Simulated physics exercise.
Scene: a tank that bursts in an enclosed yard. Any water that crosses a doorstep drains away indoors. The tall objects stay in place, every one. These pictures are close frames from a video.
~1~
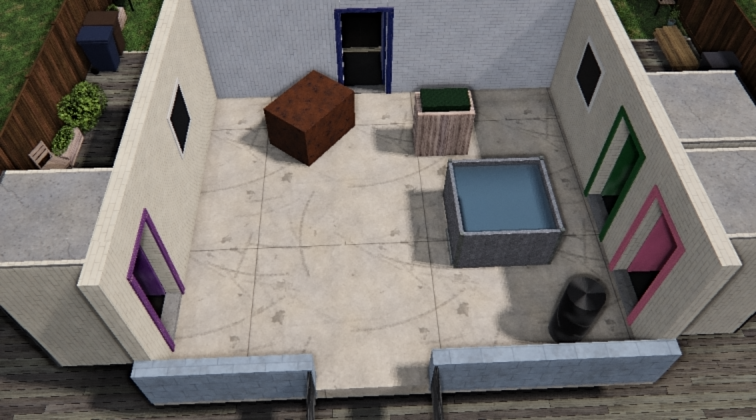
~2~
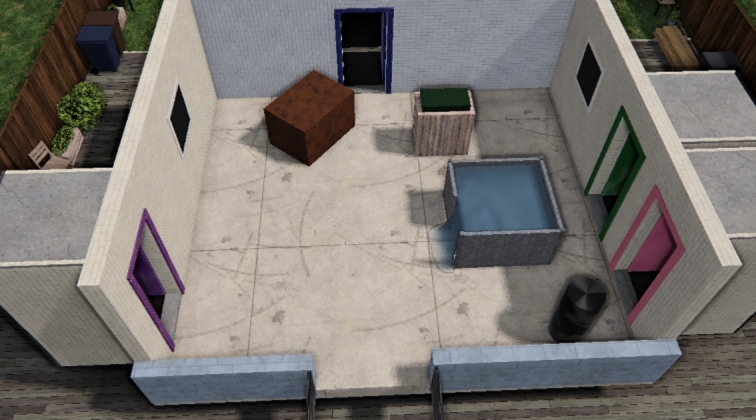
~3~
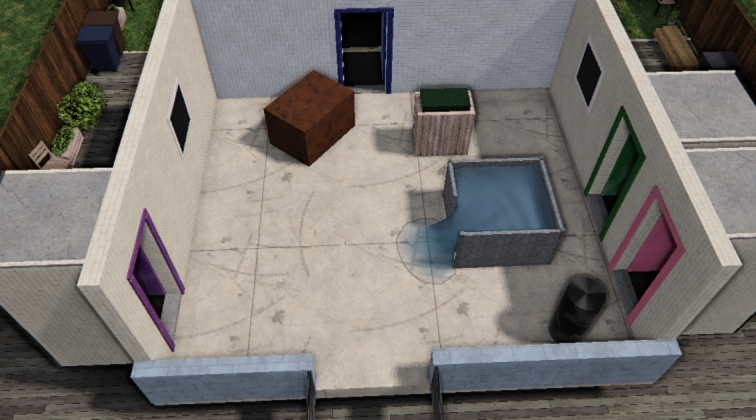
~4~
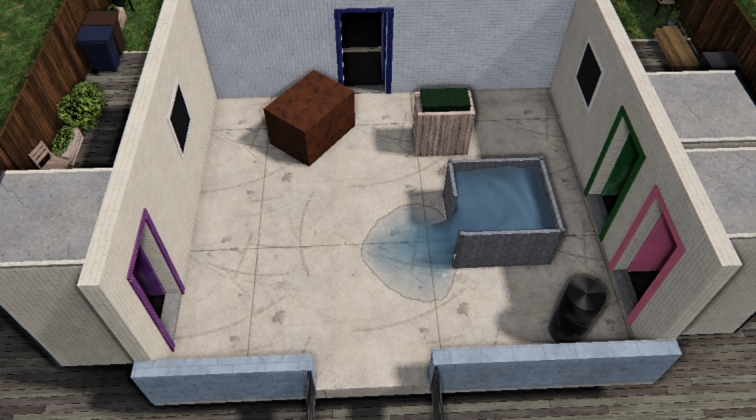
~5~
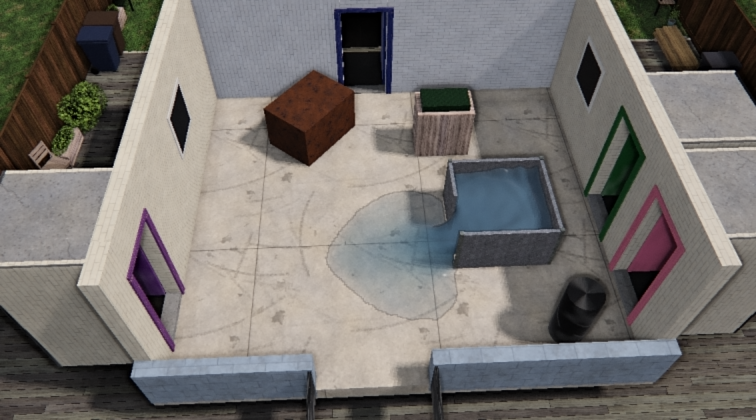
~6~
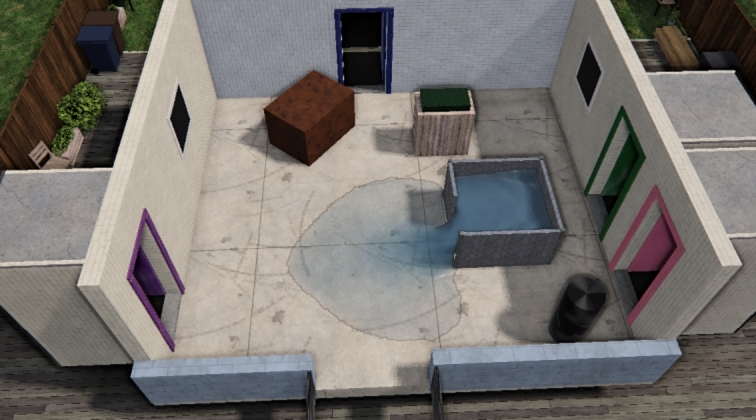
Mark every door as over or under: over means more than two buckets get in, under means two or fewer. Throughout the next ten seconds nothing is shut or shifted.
Green door - under; blue door - under; purple door - over; pink door - under.
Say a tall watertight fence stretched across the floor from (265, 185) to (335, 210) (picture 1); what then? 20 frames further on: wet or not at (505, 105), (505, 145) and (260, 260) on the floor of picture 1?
Taking the points in the order given, they are high and dry, high and dry and inundated.
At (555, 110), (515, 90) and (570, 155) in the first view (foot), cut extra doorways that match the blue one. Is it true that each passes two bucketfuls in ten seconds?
In order: Stays within it, stays within it, stays within it.
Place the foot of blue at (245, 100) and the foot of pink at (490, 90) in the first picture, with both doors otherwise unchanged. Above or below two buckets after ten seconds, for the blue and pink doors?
Put simply, the blue door tops the mark and the pink door comes up short.
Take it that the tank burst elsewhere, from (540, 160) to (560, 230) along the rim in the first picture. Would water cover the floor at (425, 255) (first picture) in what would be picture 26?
Answer: Free of water.
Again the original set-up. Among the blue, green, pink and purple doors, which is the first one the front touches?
I choose the door marked purple.
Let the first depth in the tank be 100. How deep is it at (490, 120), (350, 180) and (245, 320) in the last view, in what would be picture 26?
I'd say around 0 per cent, then 2 per cent, then 12 per cent.
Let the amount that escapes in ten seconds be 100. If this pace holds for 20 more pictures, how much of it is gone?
That comes to 60 per cent, as I work it out.
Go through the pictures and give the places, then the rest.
In the first frame, still water in the tank at (503, 197).
In the second frame, the front is at (438, 228), out from the gap at (456, 235).
In the third frame, the front is at (402, 238), out from the gap at (456, 237).
In the fourth frame, water pours out at (456, 238) and has run to (366, 251).
In the fifth frame, the front is at (332, 258), out from the gap at (456, 238).
In the sixth frame, the front is at (293, 265), out from the gap at (456, 238).
A moment on, water covers 40 % of the floor; the green door not reached, the blue door not reached, the purple door wet at the sill, nothing in, the pink door not reached.
Next, water covers 45 % of the floor; the green door not reached, the blue door not reached, the purple door over two buckets in, the pink door not reached.
Then, water covers 50 % of the floor; the green door not reached, the blue door not reached, the purple door far over two buckets in, the pink door not reached.
Later, water covers 55 % of the floor; the green door not reached, the blue door wet at the sill, nothing in, the purple door far over two buckets in, the pink door not reached.
In the end, water covers 70 % of the floor; the green door not reached, the blue door wet at the sill, nothing in, the purple door far over two buckets in, the pink door not reached.
